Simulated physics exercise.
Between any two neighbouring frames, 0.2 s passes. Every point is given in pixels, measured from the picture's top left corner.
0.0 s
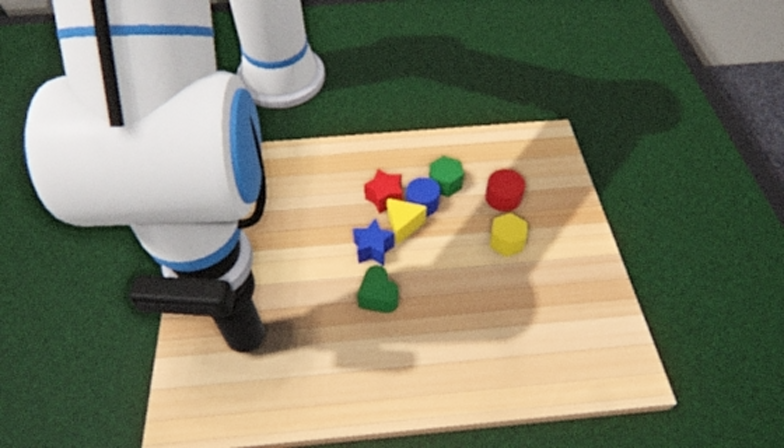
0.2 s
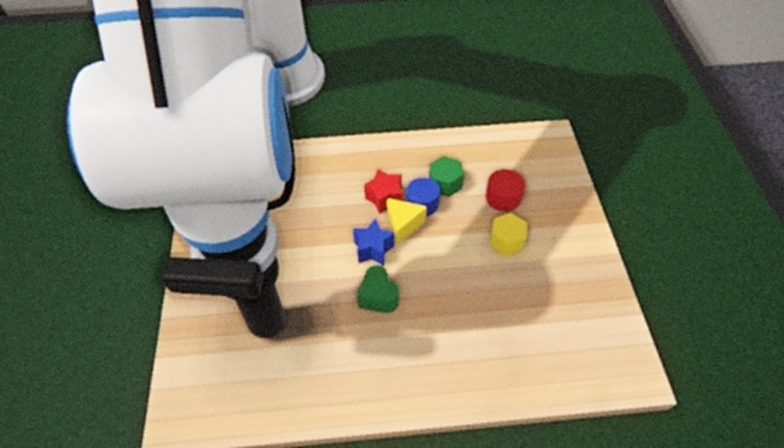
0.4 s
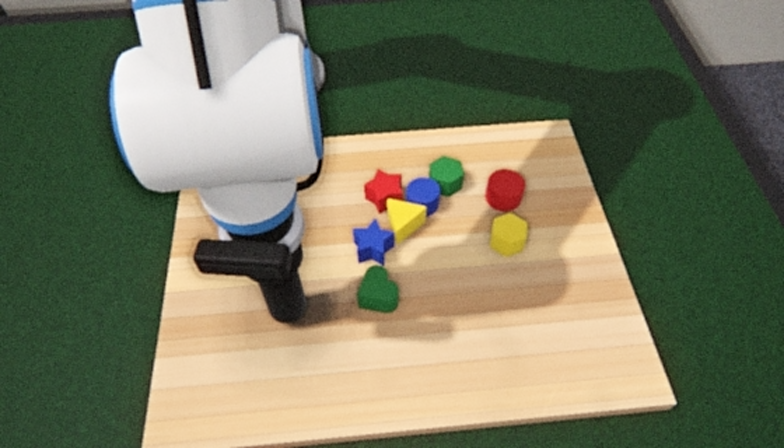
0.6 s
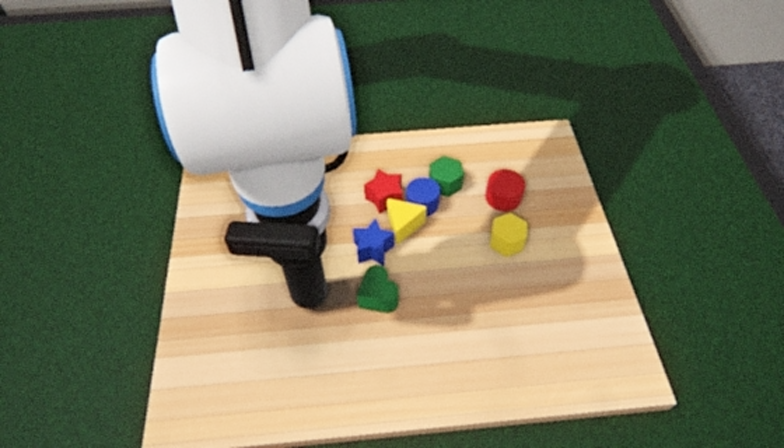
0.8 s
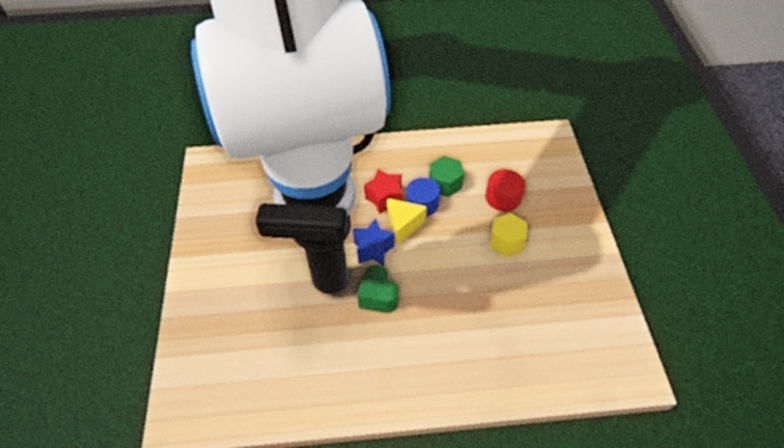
On a wooden board over green cloth, a white robot arm moving its black rod right and upward past still coloured blocks.
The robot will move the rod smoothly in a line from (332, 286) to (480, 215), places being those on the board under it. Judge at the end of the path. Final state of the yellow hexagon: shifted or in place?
It is still where it was.
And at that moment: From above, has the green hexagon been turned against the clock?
It seems not.
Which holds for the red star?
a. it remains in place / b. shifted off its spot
I choose a.
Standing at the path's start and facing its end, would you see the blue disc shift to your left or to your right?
It is displaced to the left.
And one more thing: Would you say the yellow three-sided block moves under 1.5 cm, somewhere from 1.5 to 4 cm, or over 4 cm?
The yellow three-sided block moves over 4 cm.
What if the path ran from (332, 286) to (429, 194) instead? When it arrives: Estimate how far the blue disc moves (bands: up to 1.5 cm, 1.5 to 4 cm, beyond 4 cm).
Beyond 4 cm.
On the path given first. One third of the way, rod at (384, 254); blue star at (397, 222), turned 20° clockwise; green heart block at (385, 283), turned 30° clockwise; yellow three-sided block at (420, 205), turned 15° anticlockwise; blue disc at (427, 182); green hexagon at (449, 164), turned 20° clockwise.
Two thirds of the way, rod at (435, 230); blue star at (428, 198), turned 15° anticlockwise; green heart block at (385, 283), turned 30° clockwise; yellow three-sided block at (456, 183), turned 40° anticlockwise; blue disc at (428, 169); green hexagon at (454, 155), turned 35° clockwise.
At the end, rod at (481, 207); blue star at (432, 194), turned 50° anticlockwise; green heart block at (385, 283), turned 30° clockwise; red star unmoved; yellow three-sided block at (468, 176), turned 70° anticlockwise; blue disc at (427, 168); green hexagon at (453, 153), turned 35° clockwise; yellow hexagon unmoved.
